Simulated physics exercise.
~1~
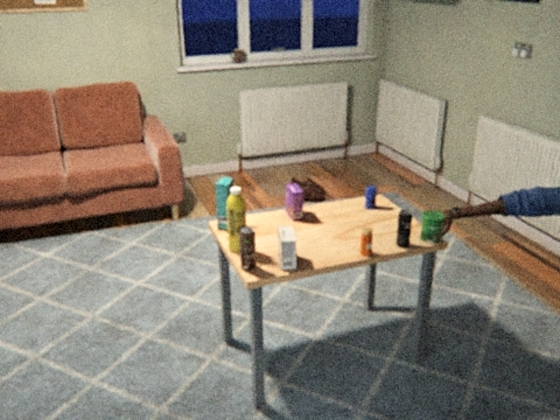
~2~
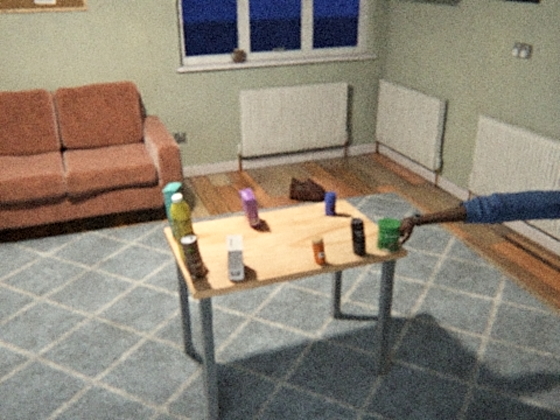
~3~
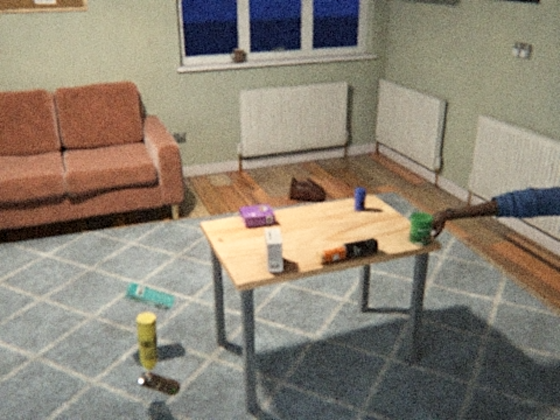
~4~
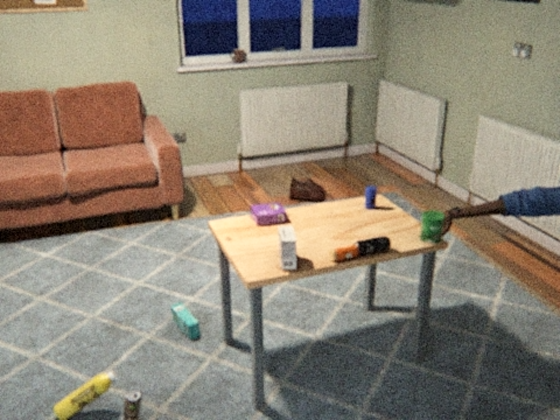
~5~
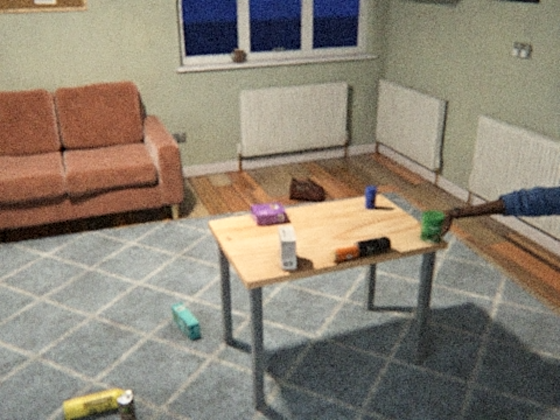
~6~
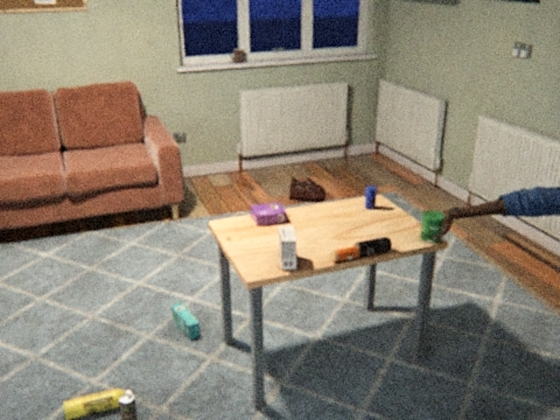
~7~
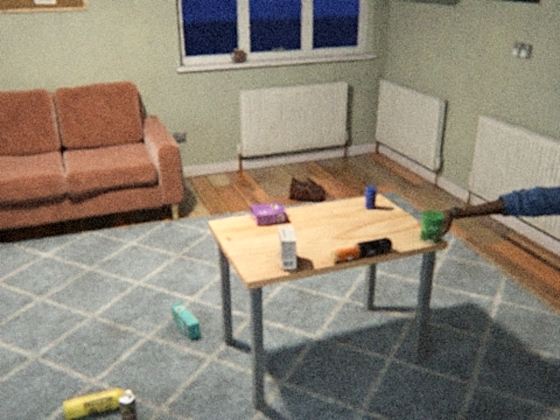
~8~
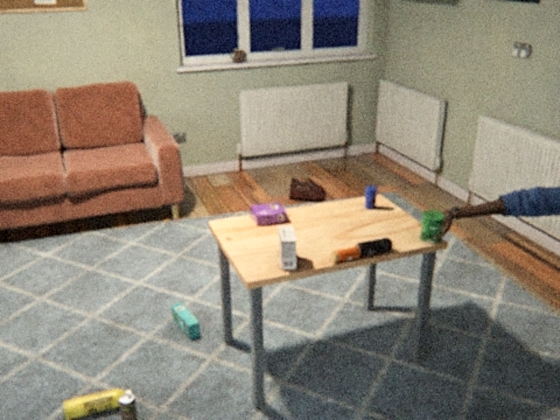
A table jerks left and back right, toppling several items and dropping three onto the rug.
